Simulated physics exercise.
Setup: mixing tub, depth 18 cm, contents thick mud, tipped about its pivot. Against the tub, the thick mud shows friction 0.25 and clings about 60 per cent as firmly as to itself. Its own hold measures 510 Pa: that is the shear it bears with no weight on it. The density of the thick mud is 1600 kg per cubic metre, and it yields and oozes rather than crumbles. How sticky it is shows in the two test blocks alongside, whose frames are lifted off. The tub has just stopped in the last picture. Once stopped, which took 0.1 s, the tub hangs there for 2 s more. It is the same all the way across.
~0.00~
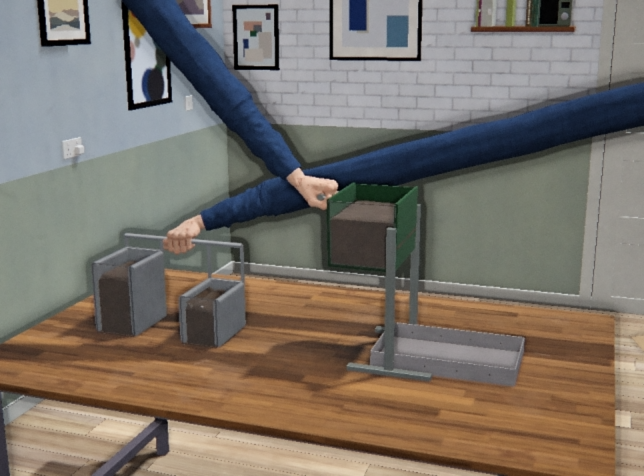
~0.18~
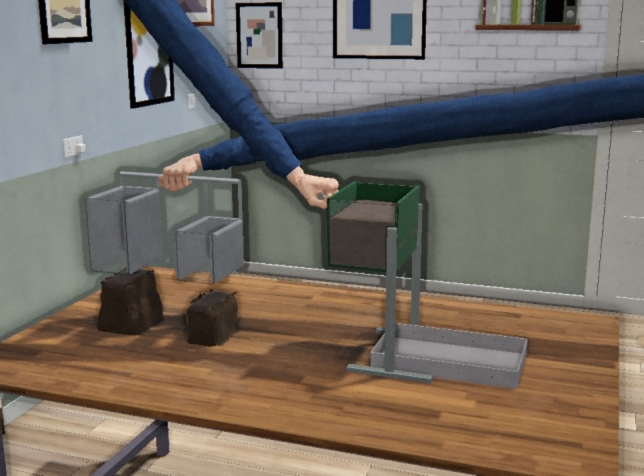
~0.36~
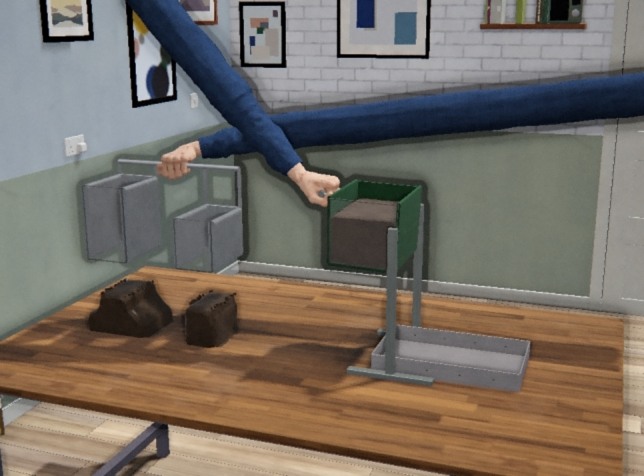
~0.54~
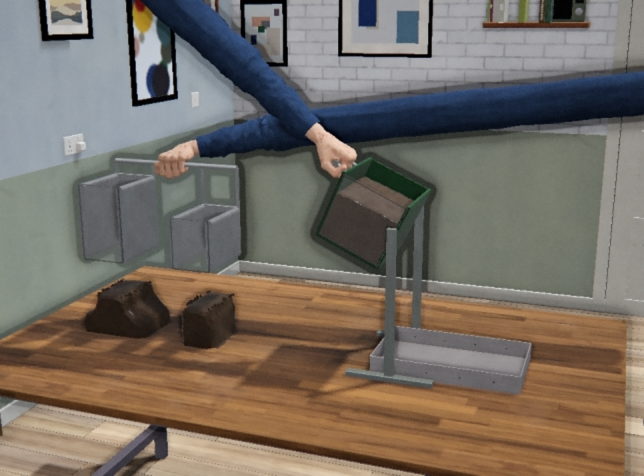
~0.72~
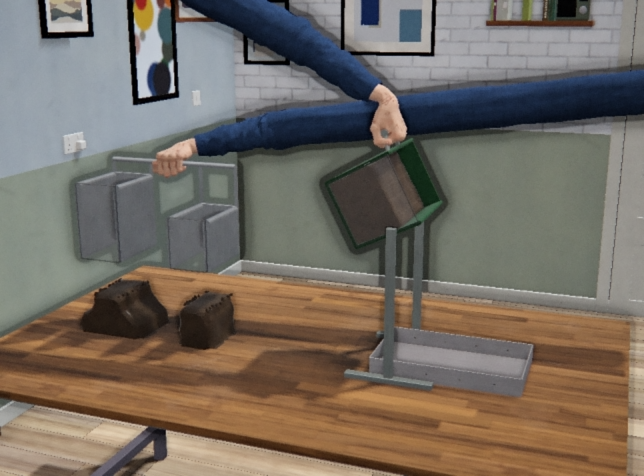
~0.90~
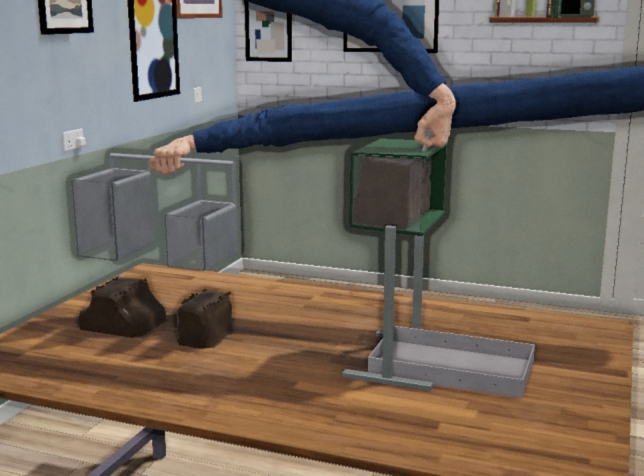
Blue-sleeved arms lifting grey casings off two dark mud blocks, the larger sagging, then turning a mud-filled green tub onto its side.
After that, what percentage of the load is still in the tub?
Roughly 58 %.
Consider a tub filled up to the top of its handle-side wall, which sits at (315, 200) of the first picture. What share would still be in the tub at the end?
45 %, roughly.
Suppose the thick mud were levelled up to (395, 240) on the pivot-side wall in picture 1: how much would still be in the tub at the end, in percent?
That gives some 100 %.
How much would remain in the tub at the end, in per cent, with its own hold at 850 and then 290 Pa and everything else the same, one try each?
100 in a hundred, followed by 45 in a hundred.
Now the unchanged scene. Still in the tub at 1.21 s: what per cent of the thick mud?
The tub holds some 70 % at that moment.
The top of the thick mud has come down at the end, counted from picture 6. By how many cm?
Roughly 9 cm.
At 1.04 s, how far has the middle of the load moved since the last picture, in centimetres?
About 4 cm.
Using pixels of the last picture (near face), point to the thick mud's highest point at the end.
Highest point: Approx. (371, 194).
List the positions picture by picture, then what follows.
Handle-side rim at (330, 201), tilt 0 degrees; crest of the thick mud at (386, 222); block heights 19 cm, 12 cm (left to right), in the first frame.
Handle-side rim at (330, 200), tilt 0 degrees; crest of the thick mud at (387, 221); block heights 16 cm, 12 cm (left to right), in the second frame.
Handle-side rim at (331, 198), tilt 2 degrees; crest of the thick mud at (333, 216); block heights 13 cm, 12 cm (left to right), in the third frame.
Handle-side rim at (345, 175), tilt 25 degrees; crest of the thick mud at (338, 194); block heights 13 cm, 12 cm (left to right), in the fourth frame.
Handle-side rim at (388, 155), tilt 63 degrees; crest of the thick mud at (369, 167); block heights 13 cm, 12 cm (left to right), in the fifth frame.
Handle-side rim at (425, 160), tilt 91 degrees; crest of the thick mud at (365, 159); block heights 13 cm, 12 cm (left to right), in the sixth frame.
After 1.04 s, the tub is at 91 degrees and holds 98 %.
After 1.21 s, the tub is at 91 degrees and holds 71 %.
After 1.38 s, the tub is at 91 degrees and holds 59 %.
After 1.55 s, the tub is at 91 degrees and holds 58 %.
After 2.90 s, the tub is at 91 degrees and holds 58 %.
